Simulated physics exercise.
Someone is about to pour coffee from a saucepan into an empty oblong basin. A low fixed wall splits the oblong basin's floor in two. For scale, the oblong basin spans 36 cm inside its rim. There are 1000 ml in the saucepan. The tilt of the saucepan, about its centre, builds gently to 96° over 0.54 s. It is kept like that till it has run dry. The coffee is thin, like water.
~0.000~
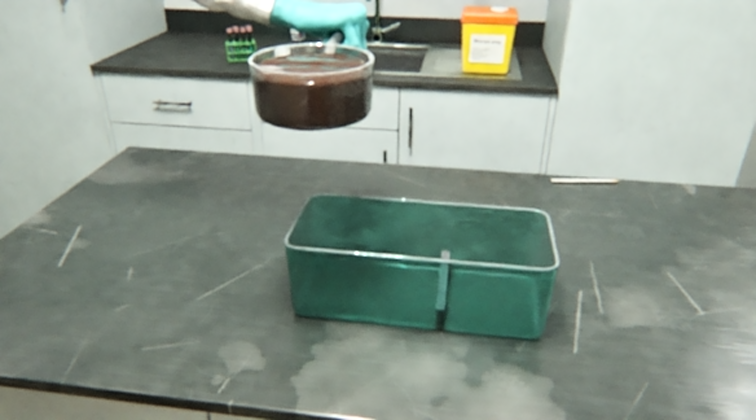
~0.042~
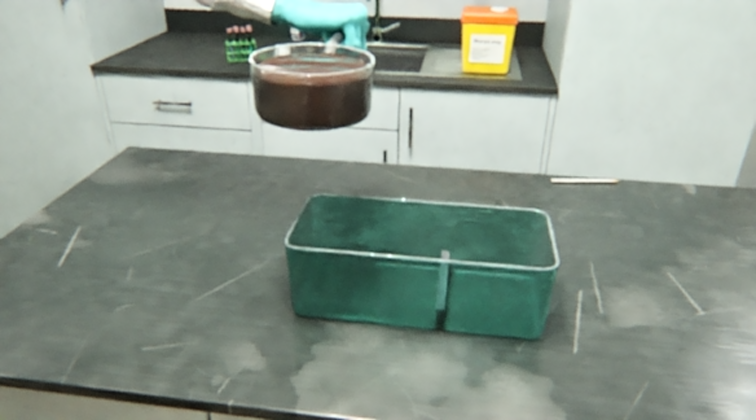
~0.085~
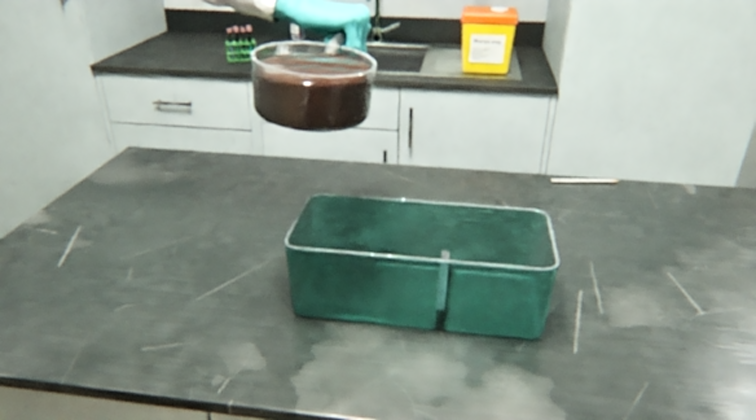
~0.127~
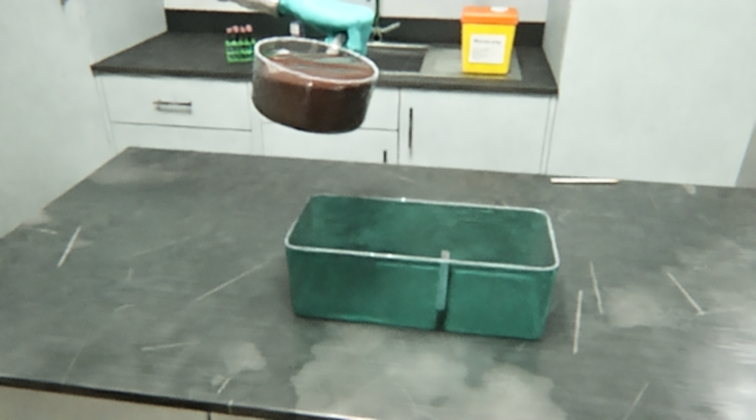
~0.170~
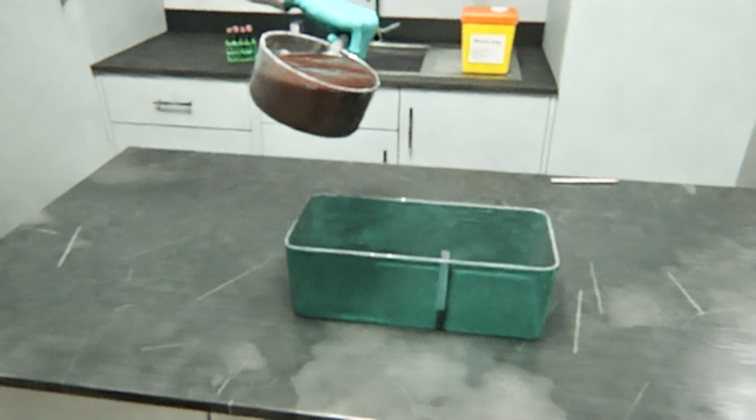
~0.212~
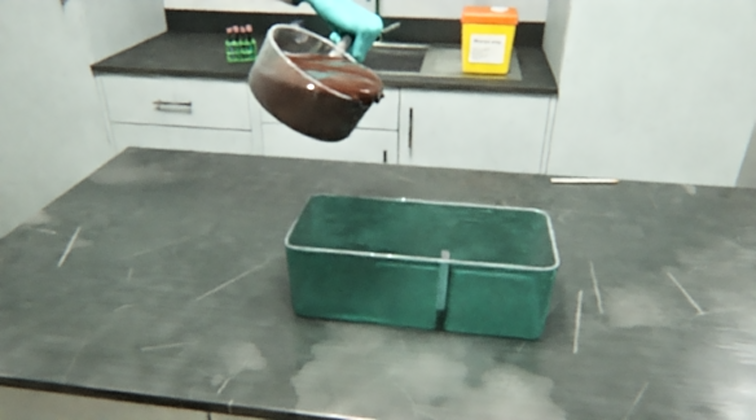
Above a dark worktop, a gloved hand gradually tilts a saucepan of brown liquid rightward.
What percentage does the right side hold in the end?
About 23 per cent.
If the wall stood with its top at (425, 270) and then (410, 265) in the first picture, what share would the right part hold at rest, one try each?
In turn about 35 and 60 per cent.
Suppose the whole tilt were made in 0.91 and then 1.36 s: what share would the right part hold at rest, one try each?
In turn about 30 and 40 per cent.
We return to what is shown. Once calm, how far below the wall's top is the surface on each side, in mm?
Some 8 mm on the left and 20 mm on the right.
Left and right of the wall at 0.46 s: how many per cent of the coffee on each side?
Left about 16, right about 0.
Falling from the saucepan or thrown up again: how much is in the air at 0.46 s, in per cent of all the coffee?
About 58 per cent.
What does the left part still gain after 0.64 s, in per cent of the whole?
Near 2 in a hundred.
After 0.46 s the tilt is 91° and 27 per cent is still to pour, 15 is left of the wall and 0 right of it.
After 0.64 s the tilt is 96° and 7 per cent is still to pour, 70 is left of the wall and 13 right of it.
After 0.83 s the tilt is 96° and 2 per cent is still to pour, 70 is left of the wall and 17 right of it.
After 1.04 s the tilt is 96° and 1 per cent is still to pour, 74 is left of the wall and 20 right of it.
In the end 72 per cent lies left of the wall, 23 right of it and 5 outside.
